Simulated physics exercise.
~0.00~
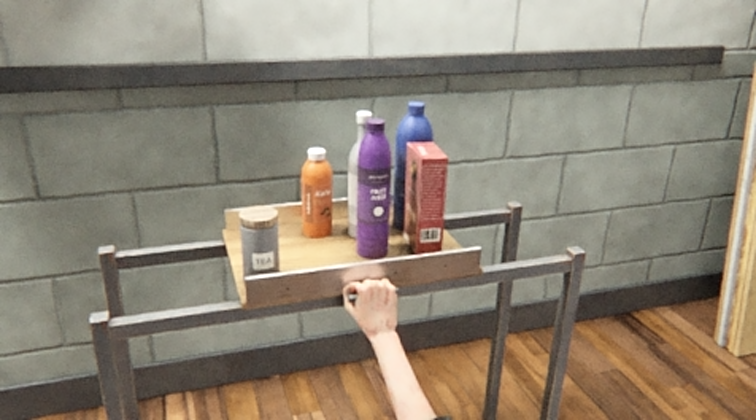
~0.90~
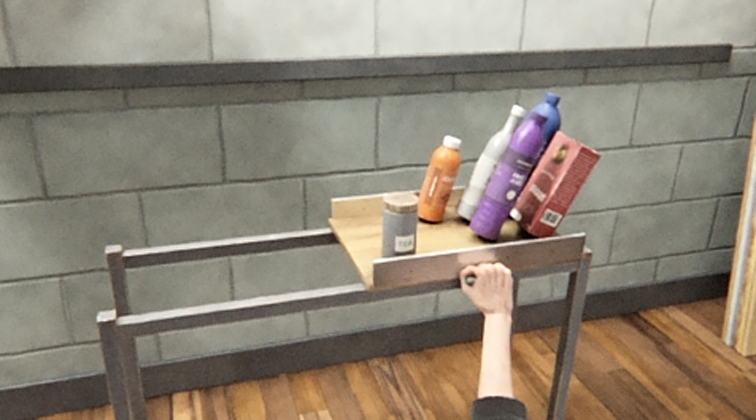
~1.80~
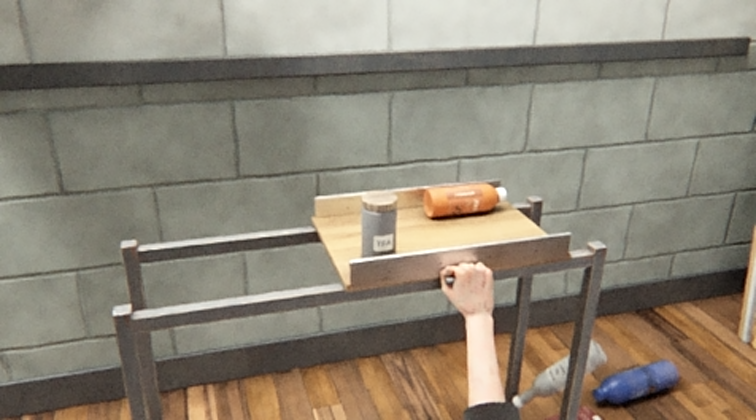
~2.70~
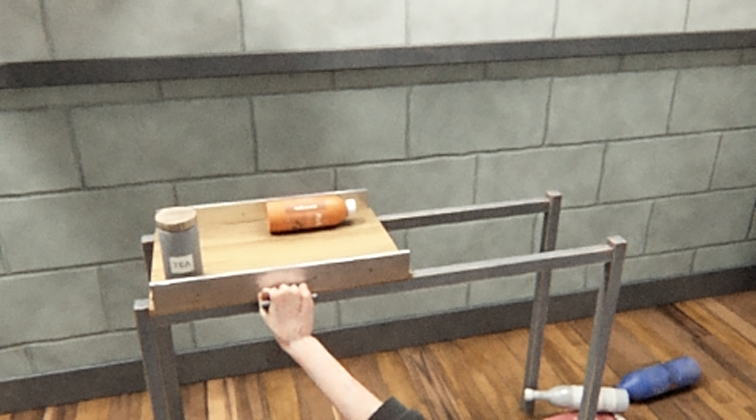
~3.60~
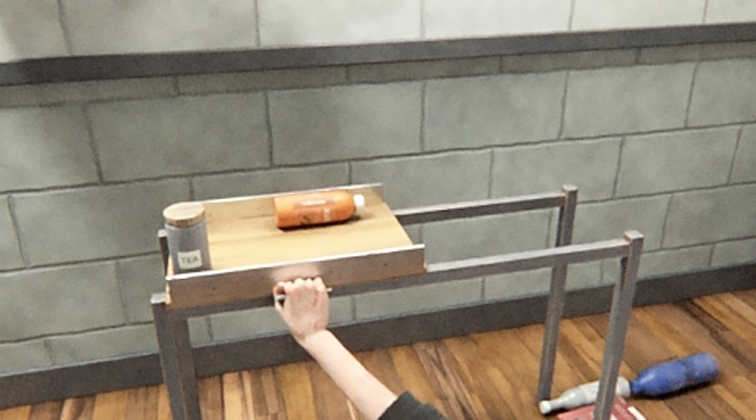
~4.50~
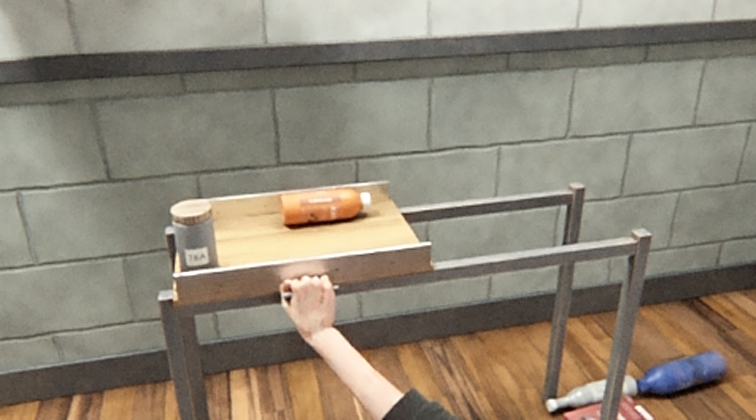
A hand slid a wooden tray of bottles, a jar and a red packet right along a metal frame, and the items toppled, most falling off; it then moved the tray left, leaving the grey jar upright and the orange bottle lying down.
